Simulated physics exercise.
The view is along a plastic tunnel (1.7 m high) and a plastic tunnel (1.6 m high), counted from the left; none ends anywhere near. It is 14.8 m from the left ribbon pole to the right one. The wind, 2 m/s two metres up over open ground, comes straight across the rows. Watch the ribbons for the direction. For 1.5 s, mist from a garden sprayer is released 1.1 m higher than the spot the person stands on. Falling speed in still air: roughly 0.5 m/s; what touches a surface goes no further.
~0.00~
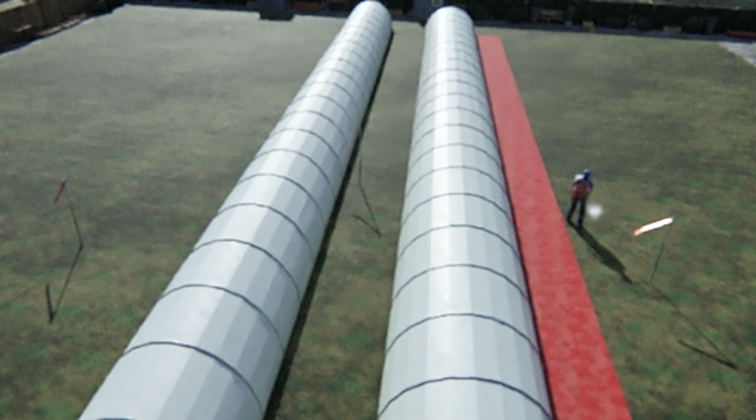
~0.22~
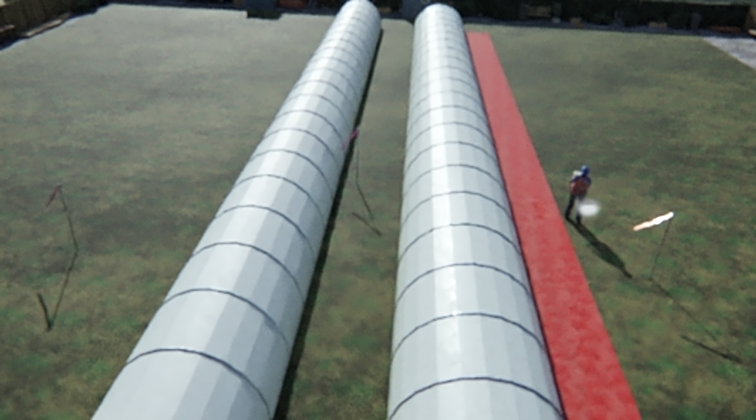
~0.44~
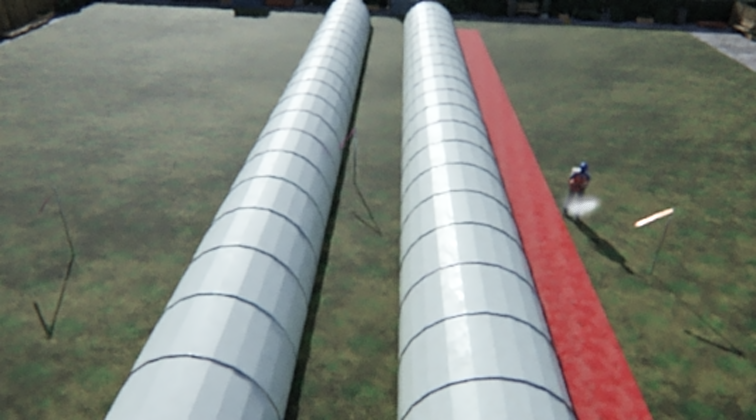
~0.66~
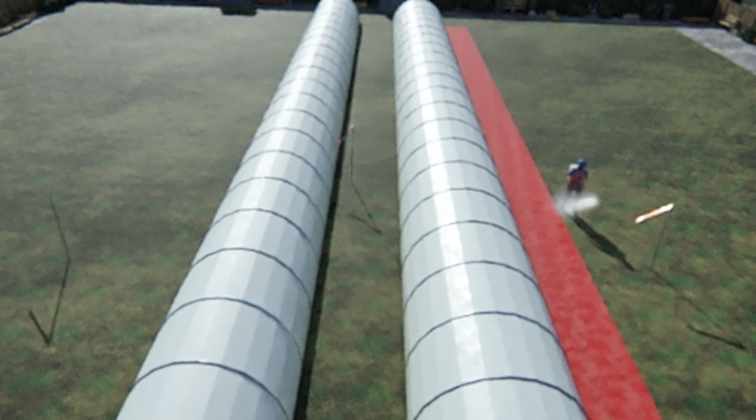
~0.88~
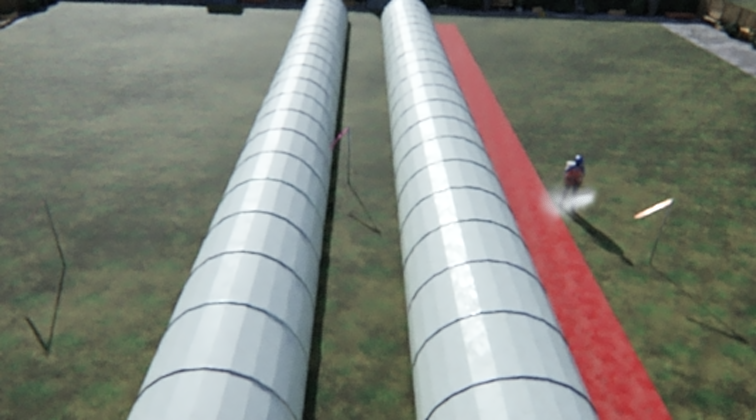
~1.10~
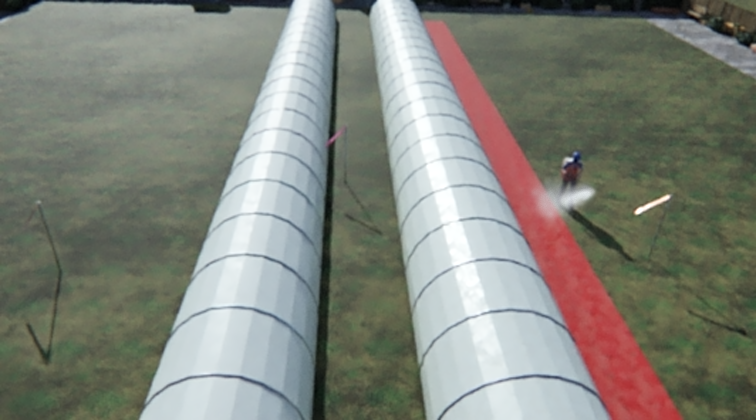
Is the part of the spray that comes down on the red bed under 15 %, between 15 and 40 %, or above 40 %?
The share landing there is above 40 %.
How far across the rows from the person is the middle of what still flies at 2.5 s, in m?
Roughly 1.5 m.
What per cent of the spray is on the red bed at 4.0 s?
Near 45 %.
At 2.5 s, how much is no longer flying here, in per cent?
Some 20 per cent.
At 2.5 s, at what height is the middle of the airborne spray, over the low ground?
About 0.6 m.
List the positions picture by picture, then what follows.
The left ribbon ends at (55, 205), leaning 30 degrees to the left, the spray in the air spans x = 590 to 600 around y = 210 and it comes from (593, 208), in the first picture.
The right ribbon ends at (635, 229), leaning 60 degrees to the left, the spray in the air spans x = 580 to 595 around y = 205 and the red one passes (553, 268), in the second picture.
The spray in the air spans x = 570 to 595 around y = 205 and the top of the left plastic tunnel crosses (273, 166), in the third picture.
The spray in the air spans x = 555 to 595 around y = 200 and the red one passes (535, 212), in the fourth picture.
The right ribbon ends at (636, 217), leaning 55 degrees to the left and the spray in the air spans x = 545 to 590 around y = 200, in the fifth picture.
The inner ribbon ends at (326, 146), leaning 45 degrees to the left, the spray in the air spans x = 535 to 585 around y = 195 and the top of the left plastic tunnel crosses (267, 168), in the sixth picture.
After 2.5 s, 15 % lies on the red bed; 19 % has touched down or left; the middle of what still flies is 0.7 m above the low ground, near (531, 204).
After 4.0 s, 46 % lies on the red bed; 75 % has touched down or left; the middle of what still flies is 1.2 m above the low ground, near (509, 188).
After 8.0 s, 52 % lies on the red bed; 95 % has touched down or left.
After 20.0 s, 52 % lies on the red bed; 100 % has touched down or left.
After 45.0 s, 52 % lies on the red bed; 100 % has touched down or left.
